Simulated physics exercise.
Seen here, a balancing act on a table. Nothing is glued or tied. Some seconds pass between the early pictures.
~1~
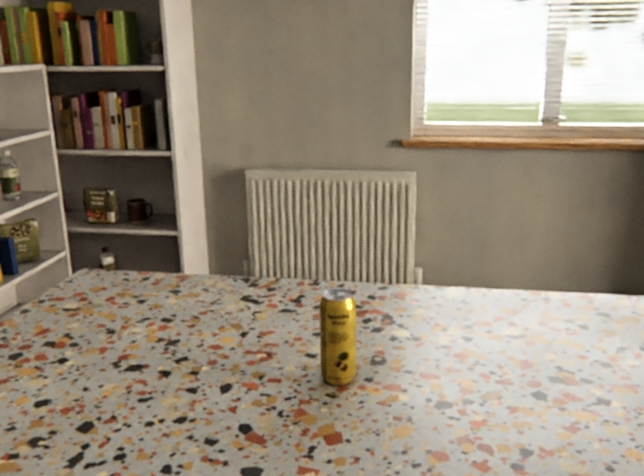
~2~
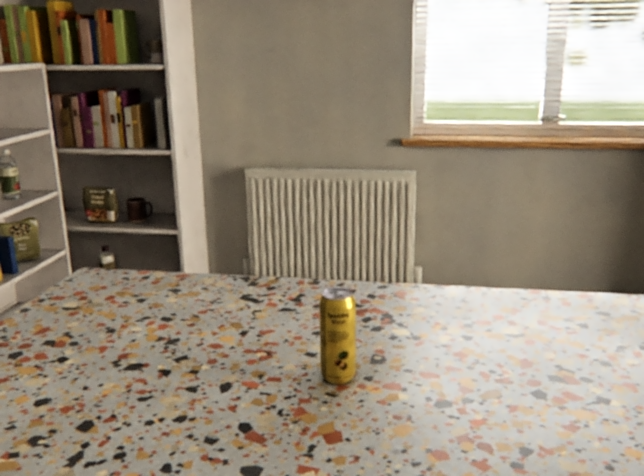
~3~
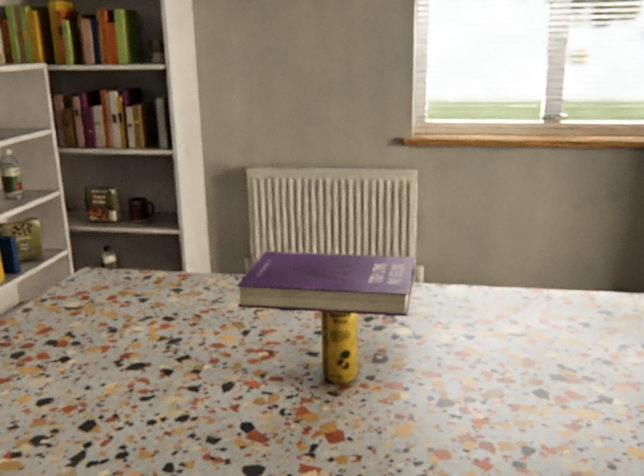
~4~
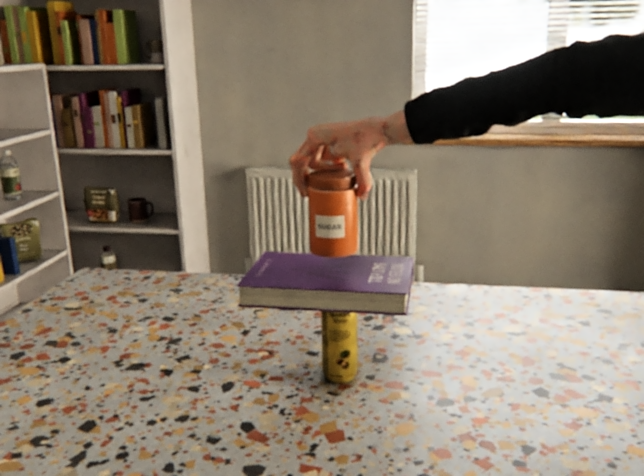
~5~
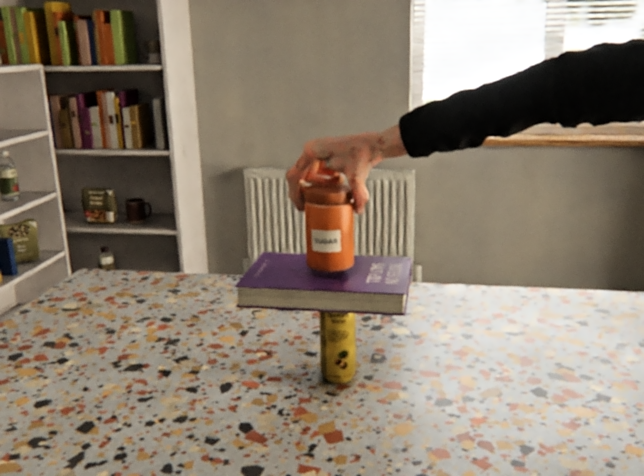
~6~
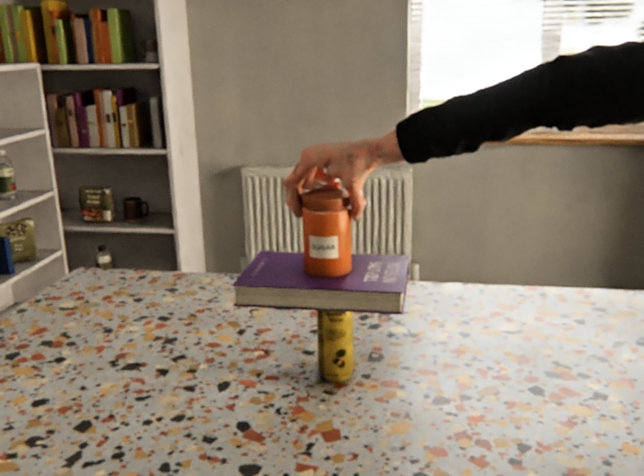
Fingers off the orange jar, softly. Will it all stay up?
The stack holds.
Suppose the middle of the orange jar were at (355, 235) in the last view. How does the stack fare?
Then it holds.
Then, 0.40 s after the last picture, nothing has stirred.
Then, 1.30 s after the last picture, orange jar resting near (327, 233).
At rest, all 3 in place. Seen from the same camera at the end, orange jar near (327, 233). The stack stays up.
